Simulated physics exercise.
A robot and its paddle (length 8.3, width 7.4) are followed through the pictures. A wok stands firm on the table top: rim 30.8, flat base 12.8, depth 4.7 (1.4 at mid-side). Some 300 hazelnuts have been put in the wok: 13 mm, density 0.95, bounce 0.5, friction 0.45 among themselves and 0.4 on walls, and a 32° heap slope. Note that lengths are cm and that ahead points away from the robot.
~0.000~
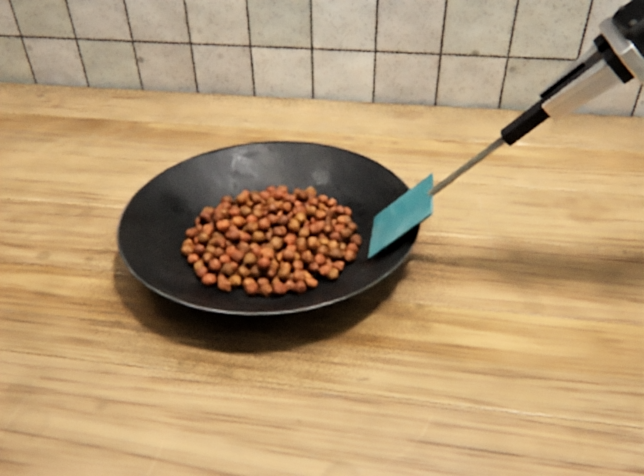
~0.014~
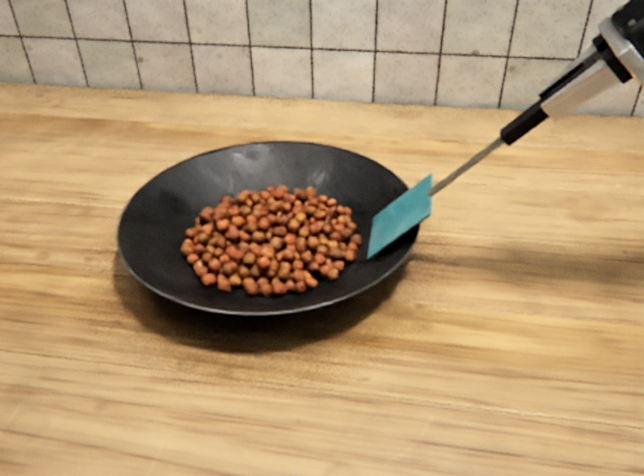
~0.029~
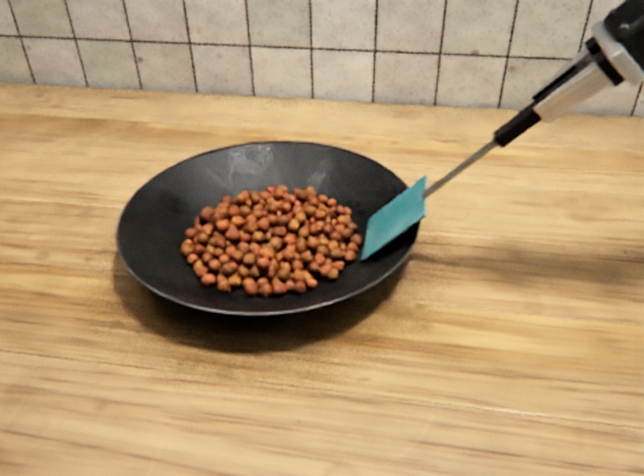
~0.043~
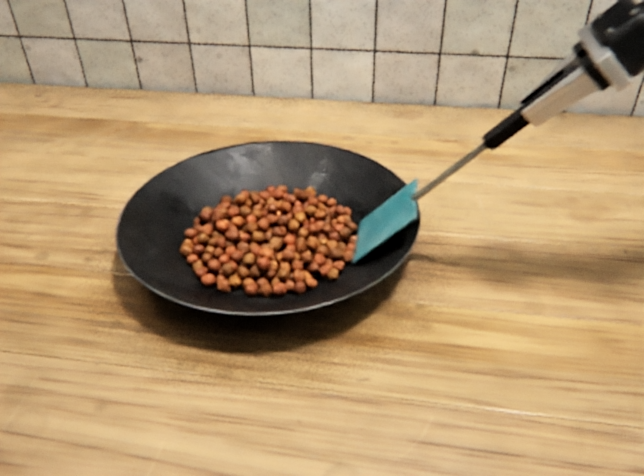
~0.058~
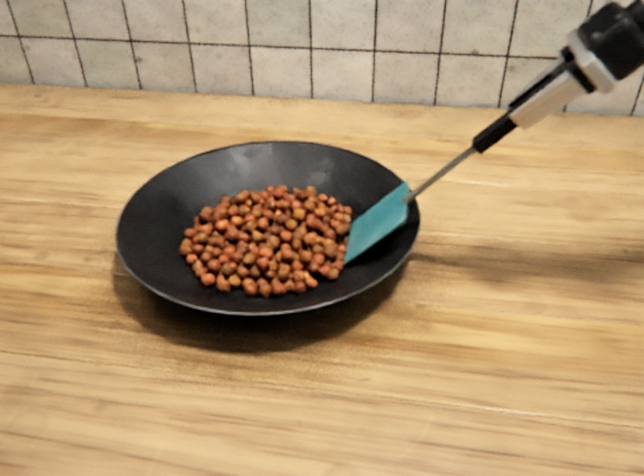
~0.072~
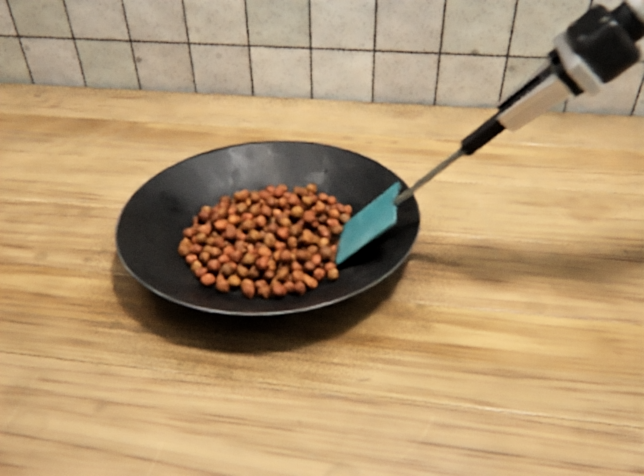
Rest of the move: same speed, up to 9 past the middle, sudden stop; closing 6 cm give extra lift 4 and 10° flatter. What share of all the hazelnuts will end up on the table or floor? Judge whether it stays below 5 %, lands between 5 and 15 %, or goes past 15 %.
It lands between 5 and 15 %.
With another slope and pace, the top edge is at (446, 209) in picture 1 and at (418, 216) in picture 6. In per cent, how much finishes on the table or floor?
Around 5 per cent finishes on the table or floor.
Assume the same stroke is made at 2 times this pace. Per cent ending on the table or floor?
Roughly 20 per cent.
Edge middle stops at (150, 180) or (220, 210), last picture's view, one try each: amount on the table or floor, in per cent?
I'd say some 25 per cent, then some 0 per cent.
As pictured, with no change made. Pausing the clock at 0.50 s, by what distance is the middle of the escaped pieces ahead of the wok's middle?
About 20 cm.
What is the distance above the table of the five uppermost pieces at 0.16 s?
They are around 4 cm up.
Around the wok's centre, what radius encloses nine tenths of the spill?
40 cm.
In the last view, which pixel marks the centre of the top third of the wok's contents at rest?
Centre: Roughly (195, 215).
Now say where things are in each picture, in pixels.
Paddle top edge at (433, 192), sloping 47°; upper third of the load around (277, 229), from x 190 to 355, top at y 190; 301 in the wok, in the first frame.
Paddle top edge at (432, 193), sloping 47°; upper third of the load around (277, 229), from x 190 to 355, top at y 190, in the second frame.
Paddle top edge at (426, 194), sloping 47°; upper third of the load around (276, 229), from x 185 to 355, top at y 190, in the third frame.
Paddle top edge at (416, 197), sloping 47°; upper third of the load around (276, 229), from x 185 to 355, top at y 190, in the fourth frame.
Paddle top edge at (406, 200), sloping 47°; upper third of the load around (283, 226), from x 185 to 345, top at y 190, in the fifth frame.
Paddle top edge at (397, 202), sloping 47°; upper third of the load around (281, 226), from x 185 to 345, top at y 190; 301 in the wok, in the sixth frame.
By 0.16 s, sloping 47°, highest piece 4 above the table; 301 in the wok.
By 0.25 s, sloping 44°, highest piece 6 above the table; 301 in the wok.
By 0.50 s, sloping 37°, highest piece 6 above the table; 277 in the wok, 21 on the table or floor, 3 on the blade or in flight.
By 1.55 s, sloping 37°, highest piece 4 above the table; 277 in the wok, 24 on the table or floor.
Final count, 277 in the wok, 24 on the table or floor. That is 8 % on the table or floor.
